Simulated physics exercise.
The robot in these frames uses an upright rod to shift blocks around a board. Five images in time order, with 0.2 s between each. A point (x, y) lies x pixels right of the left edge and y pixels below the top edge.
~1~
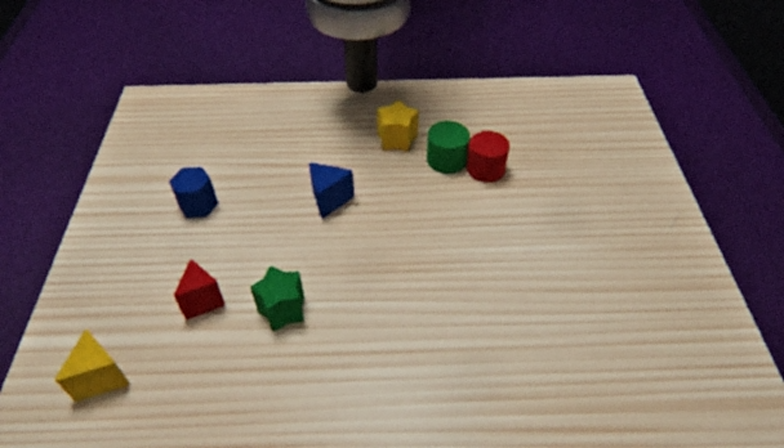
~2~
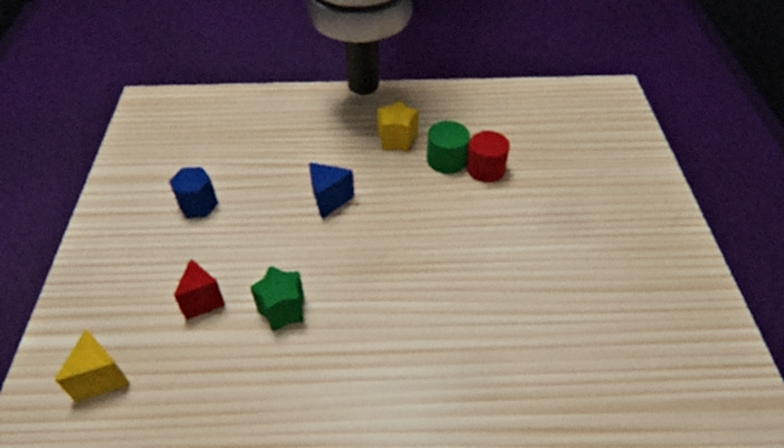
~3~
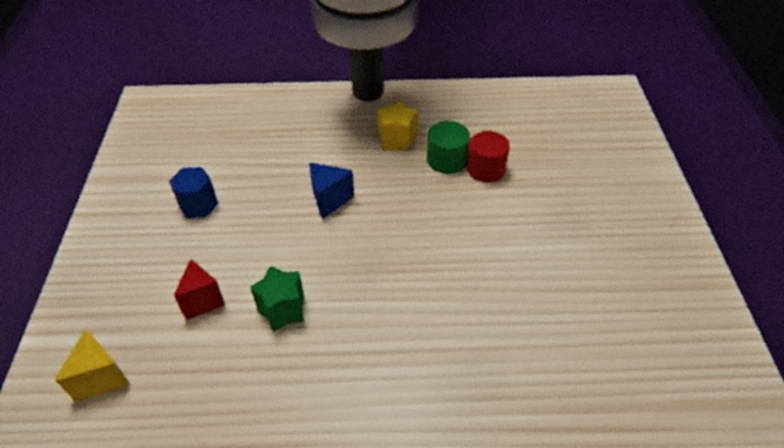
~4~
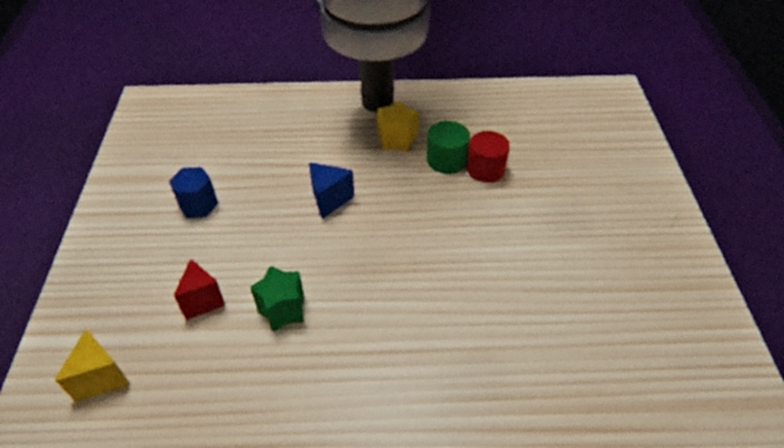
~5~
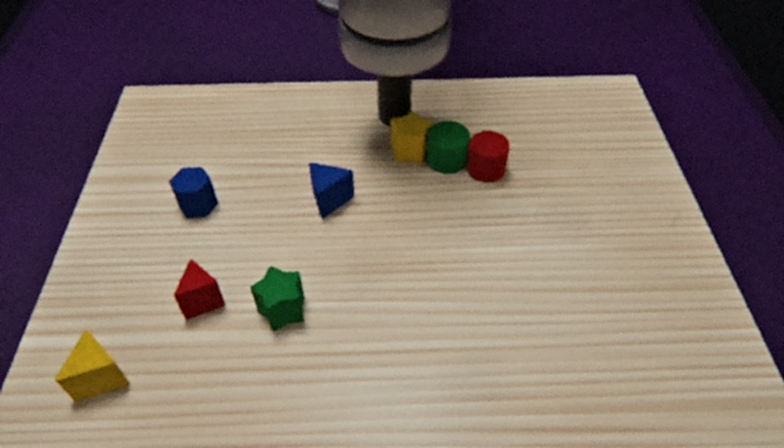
On a pale wooden board scattered with colored blocks, a robot's upright rod moved slowly toward the yellow star, then nudged it a little to the right, up close beside the green round block.
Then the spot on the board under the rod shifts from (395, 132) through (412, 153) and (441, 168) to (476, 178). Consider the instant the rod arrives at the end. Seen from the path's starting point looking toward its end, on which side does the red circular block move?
Toward the left.
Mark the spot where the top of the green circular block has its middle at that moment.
Its top centre is at about (507, 175).
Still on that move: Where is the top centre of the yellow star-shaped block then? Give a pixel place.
If I read the scene right, the answer is (455, 172).
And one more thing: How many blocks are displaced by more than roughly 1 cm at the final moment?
My guess is at least three.
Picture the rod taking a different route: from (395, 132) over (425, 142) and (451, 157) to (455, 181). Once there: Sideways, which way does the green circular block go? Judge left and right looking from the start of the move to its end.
That block drifts right.
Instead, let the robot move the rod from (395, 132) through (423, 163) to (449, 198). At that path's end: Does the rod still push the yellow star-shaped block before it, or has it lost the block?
The rod still has it in front.
The first path, step by step. One third of the way, rod at (413, 138); yellow star-shaped block at (433, 146); green circular block at (474, 151); red circular block at (516, 150).
Two thirds of the way, rod at (443, 153); yellow star-shaped block at (447, 166), turned 25° clockwise; green circular block at (493, 167); red circular block at (527, 152).
At the end, rod at (478, 163); yellow star-shaped block at (455, 172), turned 60° clockwise; green circular block at (507, 175); red circular block at (531, 152).
